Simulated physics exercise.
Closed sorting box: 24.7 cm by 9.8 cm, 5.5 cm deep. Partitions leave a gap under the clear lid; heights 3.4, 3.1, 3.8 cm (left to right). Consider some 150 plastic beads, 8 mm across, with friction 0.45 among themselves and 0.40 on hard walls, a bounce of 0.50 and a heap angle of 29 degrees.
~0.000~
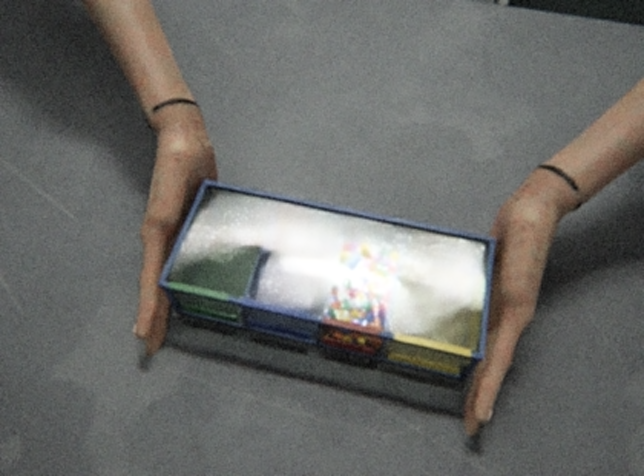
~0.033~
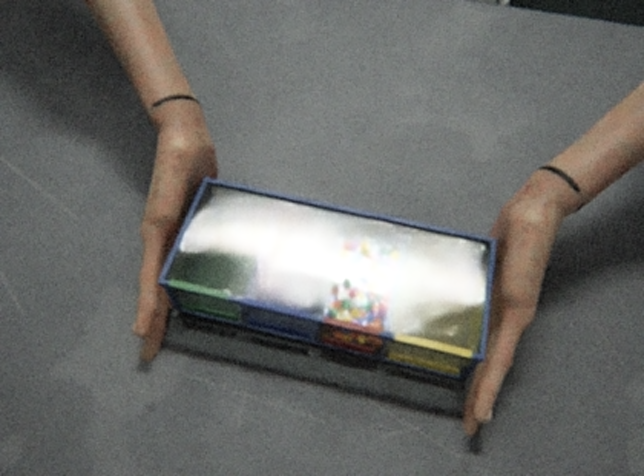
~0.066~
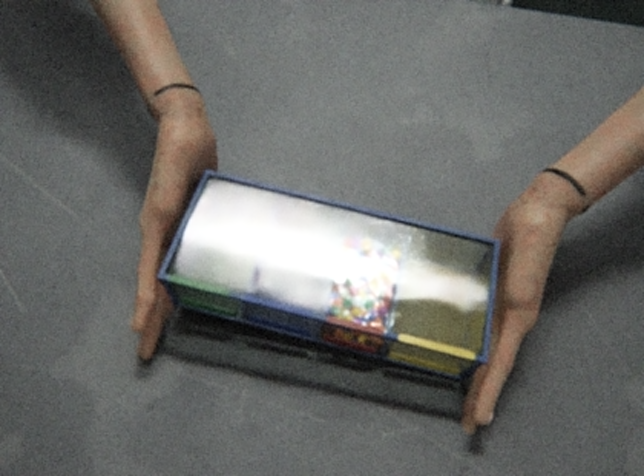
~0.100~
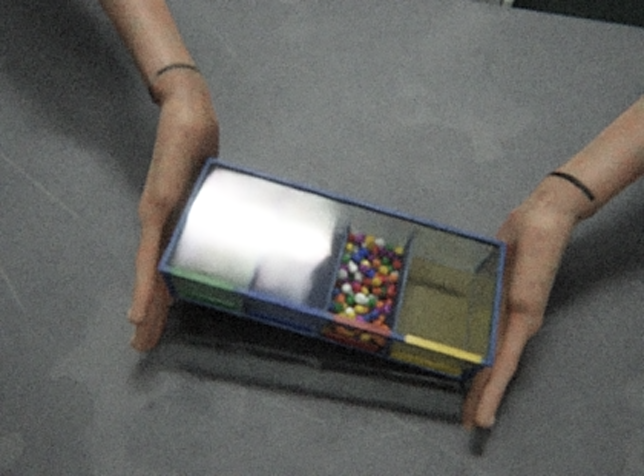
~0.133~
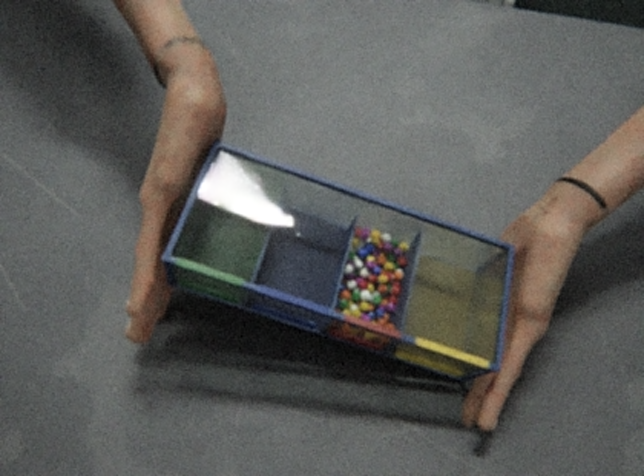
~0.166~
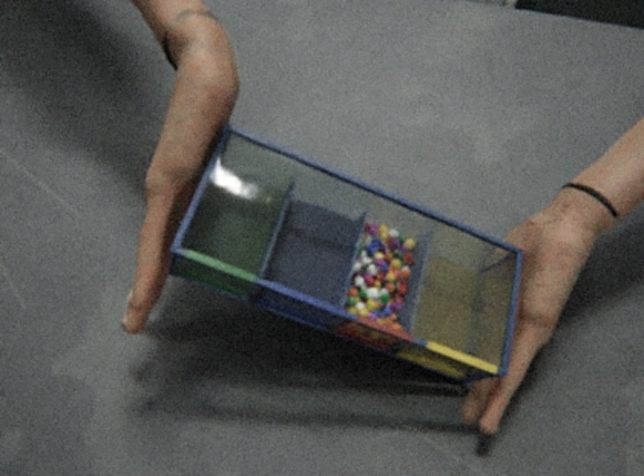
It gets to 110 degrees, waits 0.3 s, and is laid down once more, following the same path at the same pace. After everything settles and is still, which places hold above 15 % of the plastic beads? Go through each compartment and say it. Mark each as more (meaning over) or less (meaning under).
Red - more; blue - less; green - less; yellow - more.
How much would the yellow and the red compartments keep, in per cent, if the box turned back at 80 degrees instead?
Result - yellow 25 percent; red 75 percent.
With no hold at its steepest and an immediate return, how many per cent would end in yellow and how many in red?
Then, in per cent: Yellow 45; red 55.
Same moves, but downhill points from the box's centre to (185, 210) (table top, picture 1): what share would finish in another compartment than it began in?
About 100 per cent.
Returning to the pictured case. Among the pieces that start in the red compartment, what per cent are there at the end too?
About 50 in a hundred.
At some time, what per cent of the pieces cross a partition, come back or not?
Estimate: Around 45 %.
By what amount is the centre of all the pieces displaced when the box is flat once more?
Around 4.0 centimetres.
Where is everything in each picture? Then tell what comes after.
In the first frame, box tilt 0 degrees, front corners at (165, 283) and (478, 354); red 100 %.
In the second frame, box tilt 1 degrees, front corners at (165, 281) and (479, 355).
In the third frame, box tilt 3 degrees, front corners at (165, 275) and (482, 357), lowest corner right front.
In the fourth frame, box tilt 8 degrees, front corners at (166, 267) and (487, 361), lowest corner right front.
In the fifth frame, box tilt 14 degrees, front corners at (170, 257) and (494, 366), lowest corner right front.
In the sixth frame, box tilt 20 degrees, front corners at (179, 249) and (501, 371), lowest corner right front; red 100 %. Its pace works out near 195 degrees a second.
After 0.85 s, tilt 110 degrees; red 60 %, yellow 40 %.
After 1.30 s, tilt 62 degrees; red 60 %, yellow 40 %.
After 1.83 s, tilt 0 degrees; red 55 %, yellow 45 %.
In the end, at 2.5 s, red 55 %, blue 0 %, green 0 %, yellow 45 %.
